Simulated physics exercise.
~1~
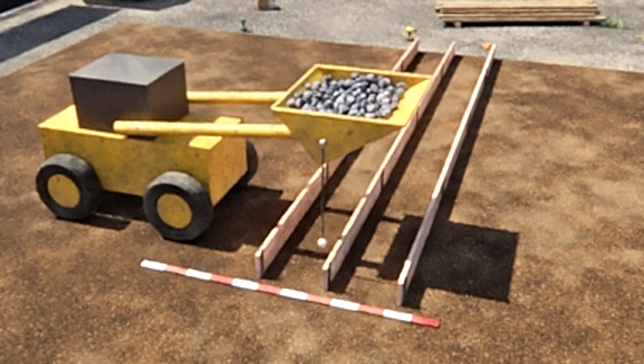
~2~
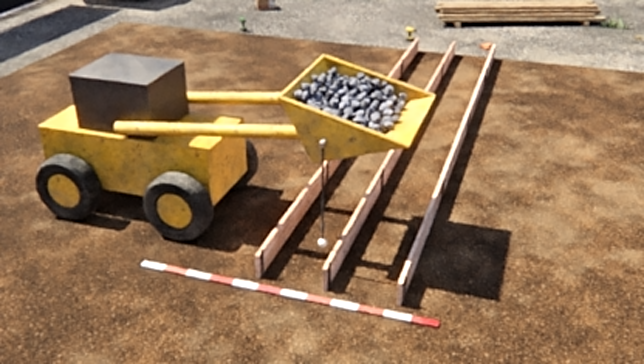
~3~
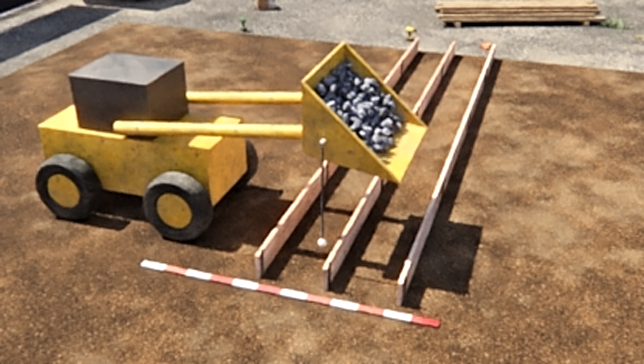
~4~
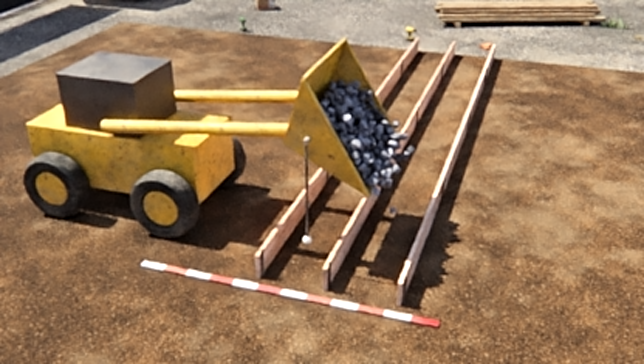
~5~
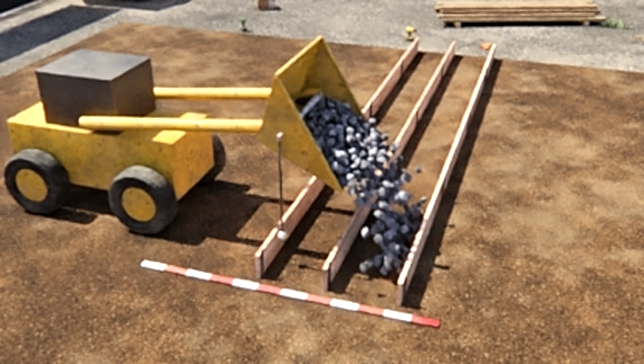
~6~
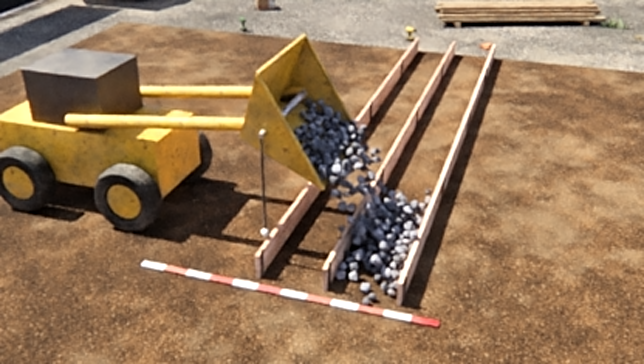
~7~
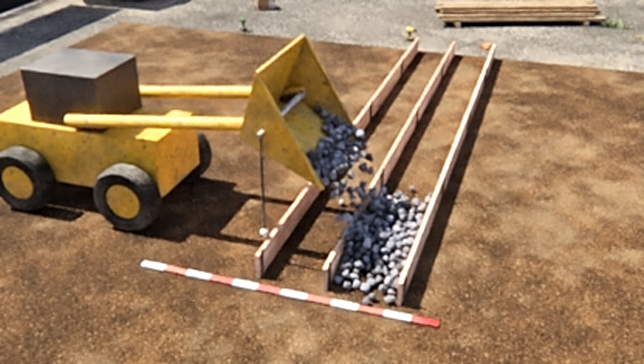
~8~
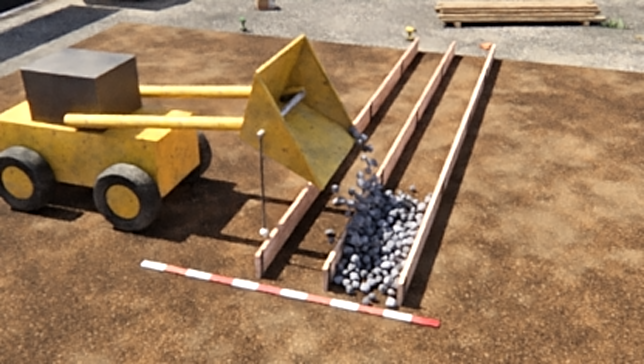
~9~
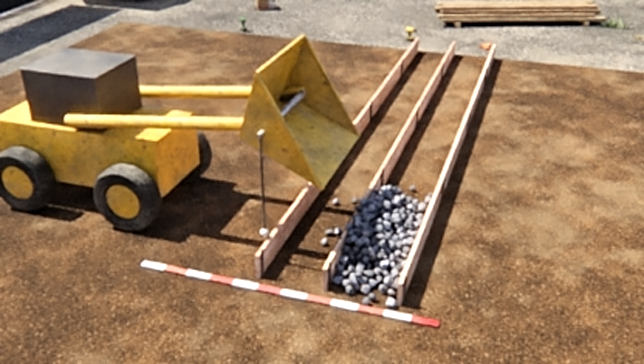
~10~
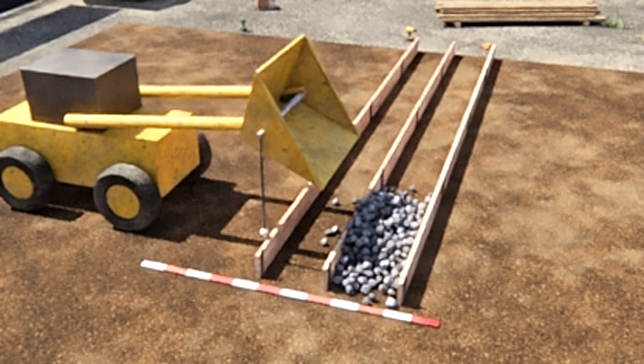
On a building site, a yellow loader tips its raised bucket of grey stones forward, then backs away to the left as they pour between wooden planks. The bucket ends empty and still tilted, with nearly all the stones heaped in the far bay and a few in the near one.
